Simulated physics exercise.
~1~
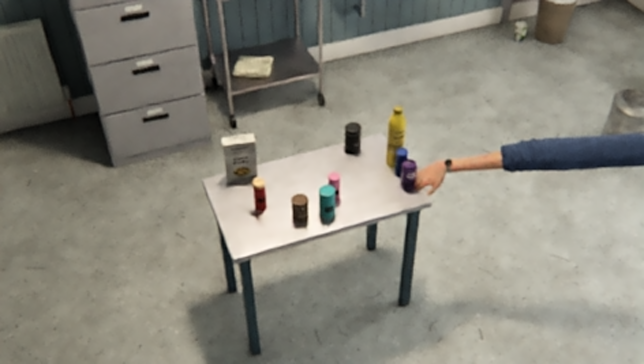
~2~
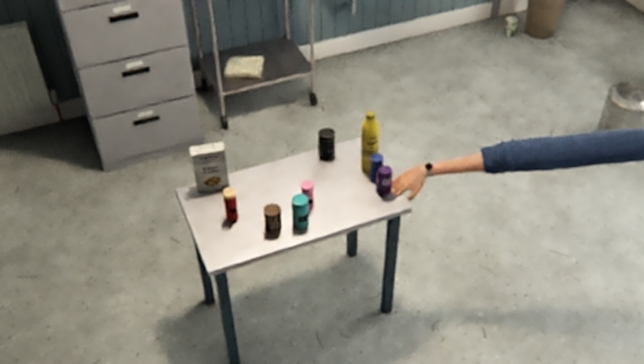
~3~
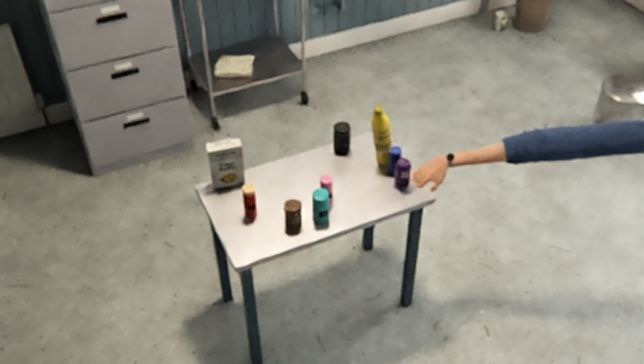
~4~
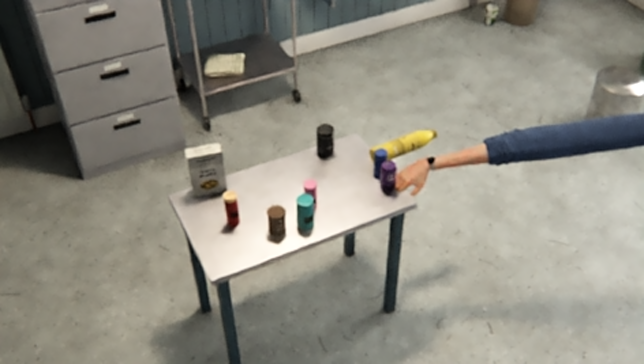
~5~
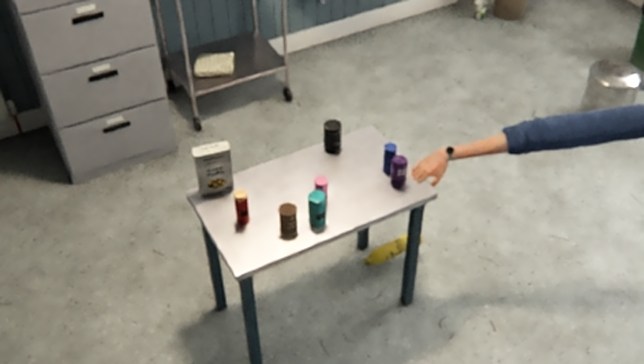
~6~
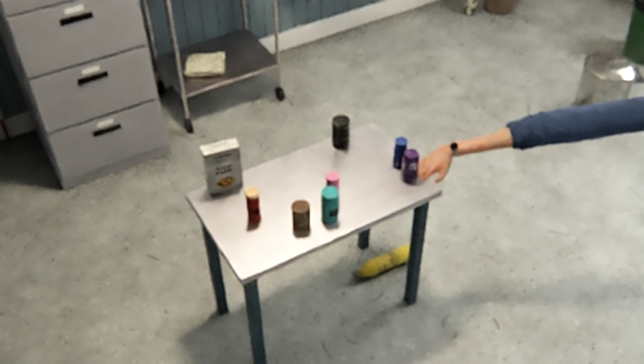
In a room with a grey filing cabinet and a metal trolley against a blue wall, a small white table with dark legs is seen from above. On it stand a white packet, a tall yellow bottle, red, pink and blue shakers, a turquoise jar, a black jar, a brown tin and a purple can. A hand at the right edge shoves the table a little left, then it shifts back and forth. The yellow bottle leans, topples onto its side at the edge and drops to the floor. It ends up lying beneath the table, while everything else stays standing on top.
